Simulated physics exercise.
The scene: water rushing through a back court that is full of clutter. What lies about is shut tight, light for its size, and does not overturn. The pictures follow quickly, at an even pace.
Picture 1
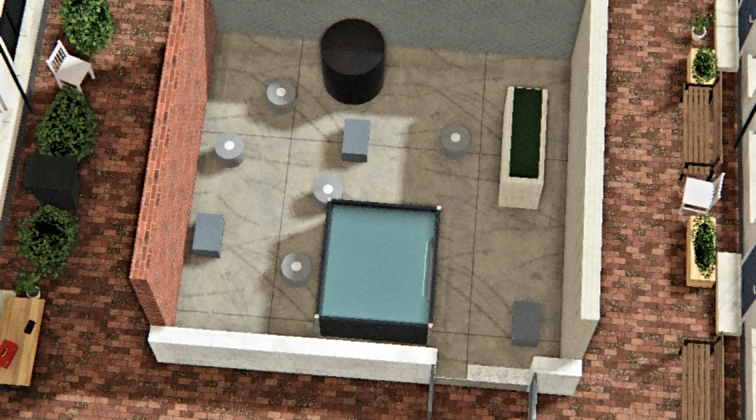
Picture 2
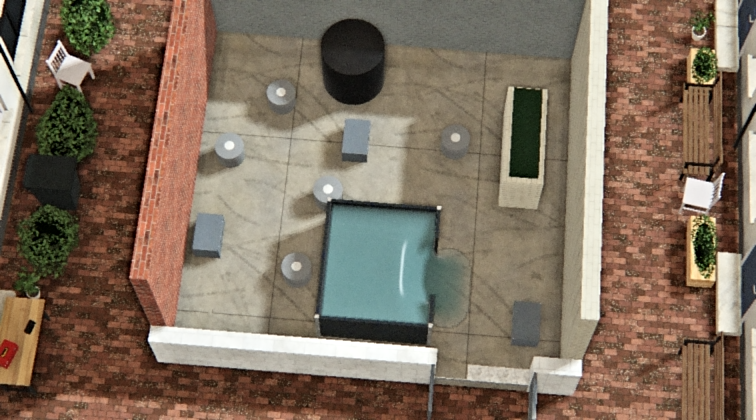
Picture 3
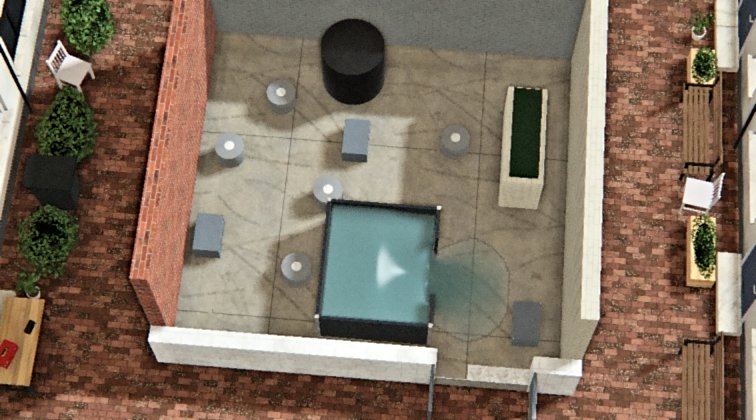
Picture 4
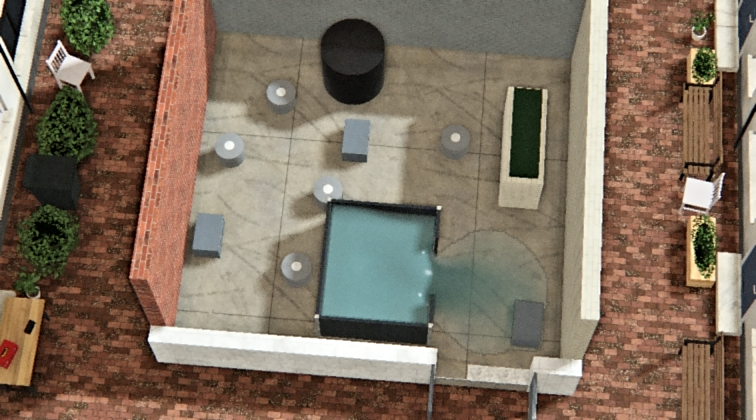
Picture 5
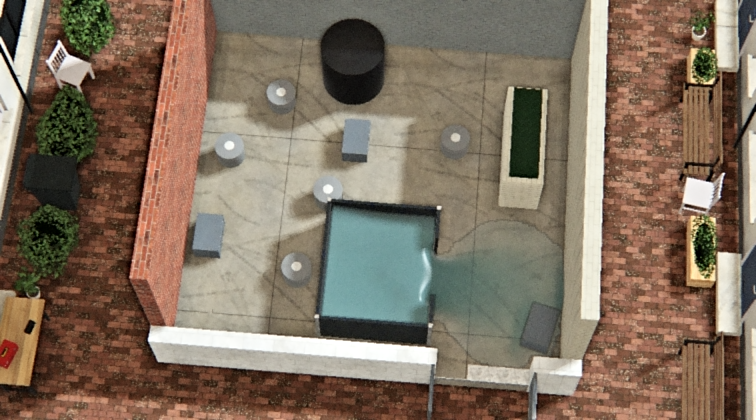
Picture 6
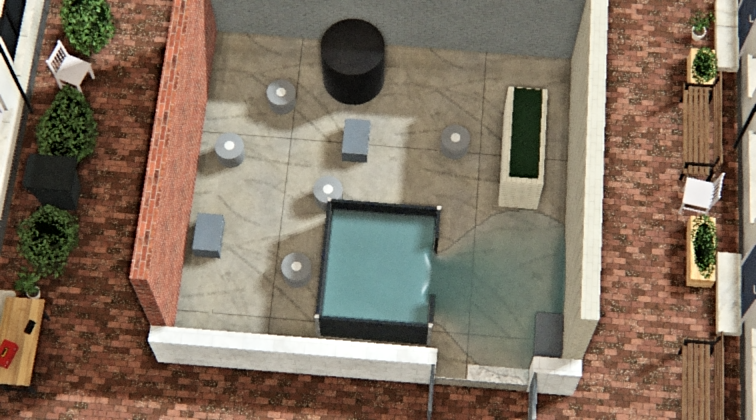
In a walled back court cluttered with tubs and crates, water burst from the right side of a square tank, spread across the floor, and pushed a grey crate toward the right-hand wall.
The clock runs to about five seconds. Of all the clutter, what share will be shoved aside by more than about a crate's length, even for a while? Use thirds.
That comes to not even a third.
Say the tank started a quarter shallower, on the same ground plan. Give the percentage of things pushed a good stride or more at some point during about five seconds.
Near 10 in a hundred.
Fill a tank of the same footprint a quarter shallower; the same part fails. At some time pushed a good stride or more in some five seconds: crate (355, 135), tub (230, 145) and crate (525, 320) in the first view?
As listed: Under that, never so far, swept aside.
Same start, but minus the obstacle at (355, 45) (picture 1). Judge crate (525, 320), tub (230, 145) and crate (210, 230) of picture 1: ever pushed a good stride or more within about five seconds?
In turn: Shifted that much, no, never so far.
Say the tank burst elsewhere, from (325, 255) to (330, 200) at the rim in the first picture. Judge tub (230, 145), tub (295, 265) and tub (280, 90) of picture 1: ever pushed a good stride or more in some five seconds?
In turn: Shifted that much, shifted that much, pushed that far.
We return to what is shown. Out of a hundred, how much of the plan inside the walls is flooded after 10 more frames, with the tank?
Some 30 per cent.
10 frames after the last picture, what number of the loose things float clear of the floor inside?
The number is 1.
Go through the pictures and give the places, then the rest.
A crate at (527, 321) rests on the ground; a tub at (328, 189), on the bottom; 0 of 8 have shifted, in the first picture.
A crate at (527, 321) rests on the ground; a tub at (328, 189) rests on the ground; 0 of 8 have shifted, in the second picture.
A crate at (527, 321) rests on the ground; a tub at (328, 189), on the bottom; 0 of 8 have shifted, in the third picture.
A crate at (528, 321) rests on the ground; a tub at (328, 189) rests on the ground; 0 of 8 have shifted, in the fourth picture.
A crate at (541, 325), on the bottom, close to its start; a tub at (328, 189) rests on the ground; 1 of 8 have shifted, in the fifth picture.
A crate at (550, 333), on the bottom, a stride from its start; a tub at (328, 189), on the bottom; 1 of 8 have shifted, in the sixth picture.
A moment on, 0 of 8 are well off their spots; 1 afloat.
Next, 0 of 8 are well off their spots; 1 afloat.
Later, 1 of 8 are well off their spots; 0 afloat.
In the end, 2 of 8 are well off their spots, and 2 have been at some point; 0 afloat.
